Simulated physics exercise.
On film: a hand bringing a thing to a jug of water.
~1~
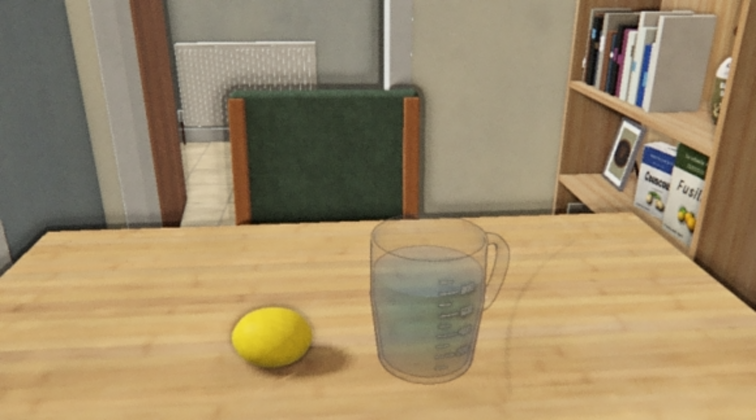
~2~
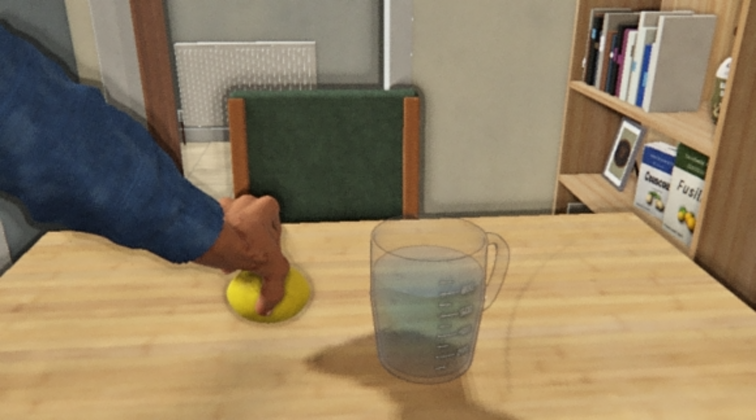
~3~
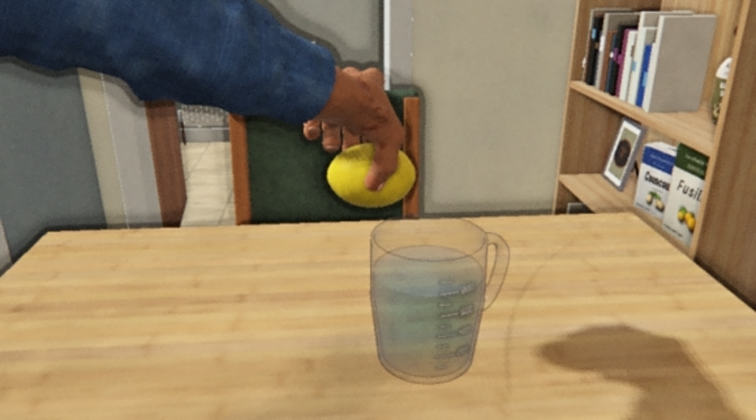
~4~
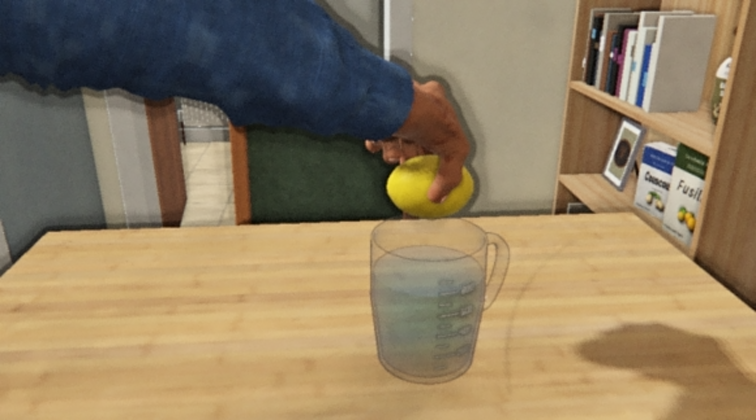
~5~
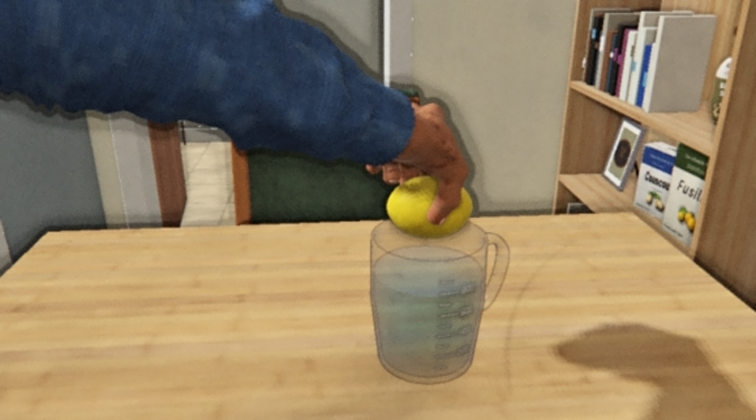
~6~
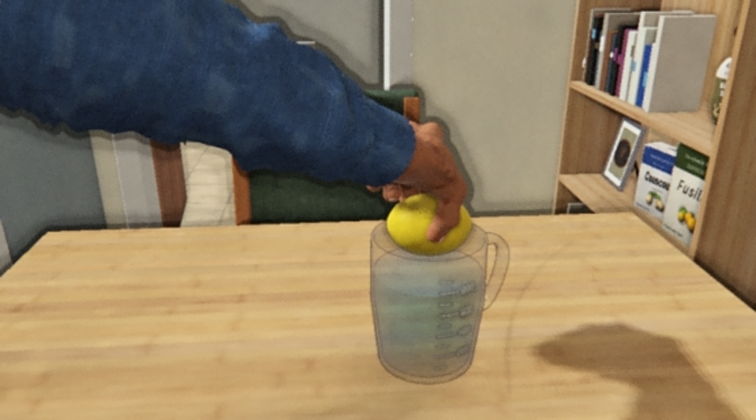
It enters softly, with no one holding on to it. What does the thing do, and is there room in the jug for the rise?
The object is held up, while the jug holds everything.
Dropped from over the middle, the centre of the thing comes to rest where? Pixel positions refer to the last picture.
Around (428, 273).
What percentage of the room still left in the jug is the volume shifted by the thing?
I reckon close to 40 in a hundred.
A moment on, the lemon enters the water; the jug is about three quarters full.
Further on, the lemon comes up again; the jug is about three quarters full.
When it is over, the lemon is afloat; the jug is about three quarters full; none went over.
